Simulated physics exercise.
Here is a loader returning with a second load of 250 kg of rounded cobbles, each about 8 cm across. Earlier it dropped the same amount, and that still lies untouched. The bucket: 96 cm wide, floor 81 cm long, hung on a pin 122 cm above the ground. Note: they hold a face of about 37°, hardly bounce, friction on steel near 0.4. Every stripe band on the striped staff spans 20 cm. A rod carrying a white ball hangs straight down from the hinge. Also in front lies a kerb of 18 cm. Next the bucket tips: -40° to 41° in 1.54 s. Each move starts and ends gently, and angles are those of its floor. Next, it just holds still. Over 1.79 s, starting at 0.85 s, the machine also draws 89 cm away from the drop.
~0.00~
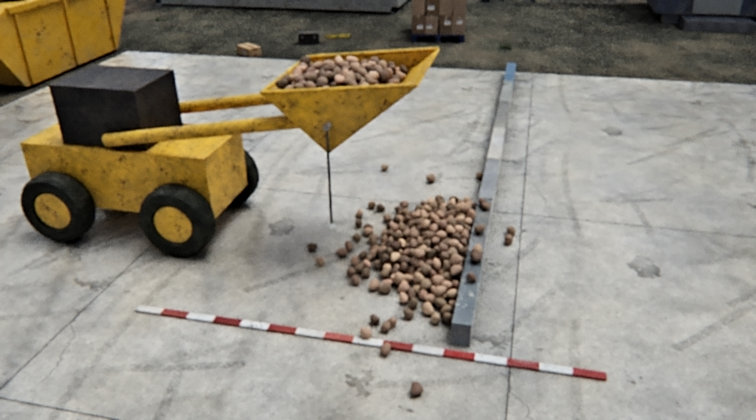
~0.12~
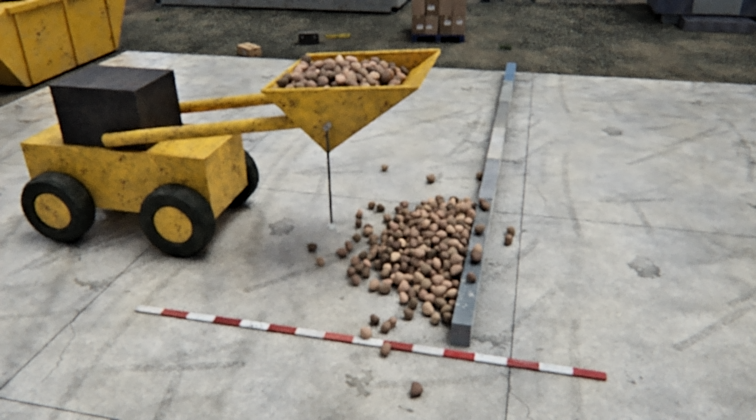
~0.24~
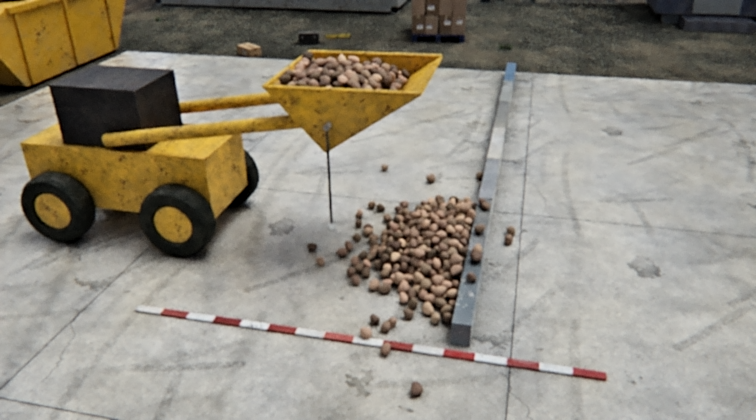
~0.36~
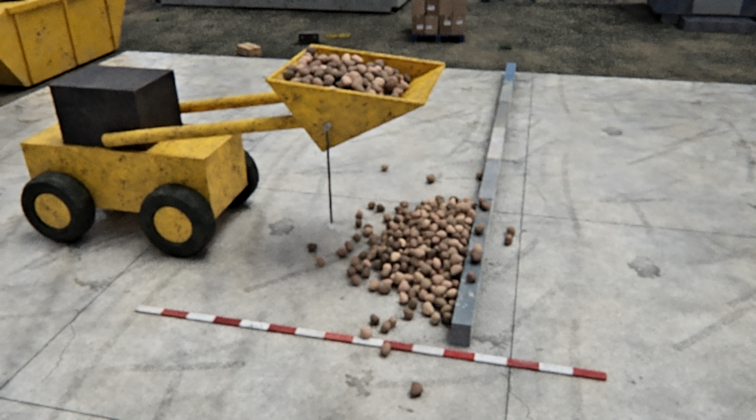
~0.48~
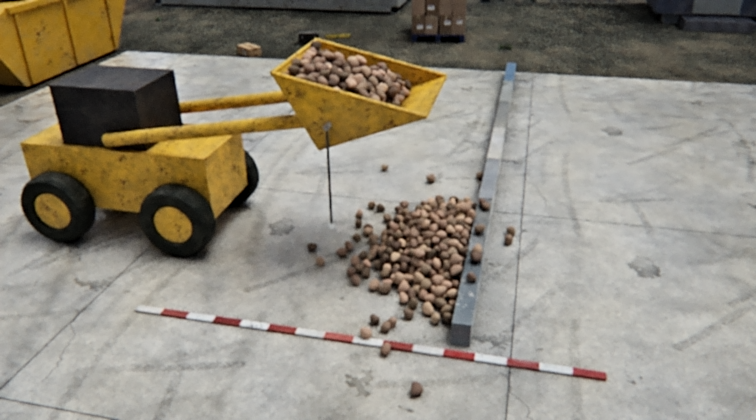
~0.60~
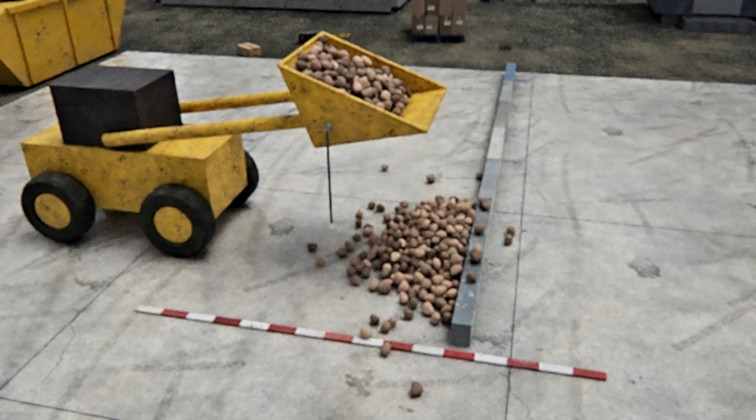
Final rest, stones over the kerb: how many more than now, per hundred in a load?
0 per hundred.
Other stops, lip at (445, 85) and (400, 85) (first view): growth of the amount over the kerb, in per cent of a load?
Some 10 percent first and 0 percent second.
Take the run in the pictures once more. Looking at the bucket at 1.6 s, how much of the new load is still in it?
15 %.
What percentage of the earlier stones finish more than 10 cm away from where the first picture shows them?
The answer is about 10 per cent.
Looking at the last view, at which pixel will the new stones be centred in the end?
(394, 238).
After 1.2 s the floor is at 29°; in per cent of one load, 95 in the bucket, 105 on this side of the kerb, 1 over the kerb; the foremost stones are at (487, 235).
After 1.6 s the floor is at 41°; in per cent of one load, 16 in the bucket, 183 on this side of the kerb, 1 over the kerb; the foremost stones are at (487, 235).
After 3.1 s the floor is at 41°; in per cent of one load, 0 in the bucket, 200 on this side of the kerb, 1 over the kerb; the foremost stones are at (489, 234).
After 5.6 s the floor is at 41°; in per cent of one load, 0 in the bucket, 200 on this side of the kerb, 1 over the kerb; the foremost stones are at (489, 234). Net gain over the kerb, 0.
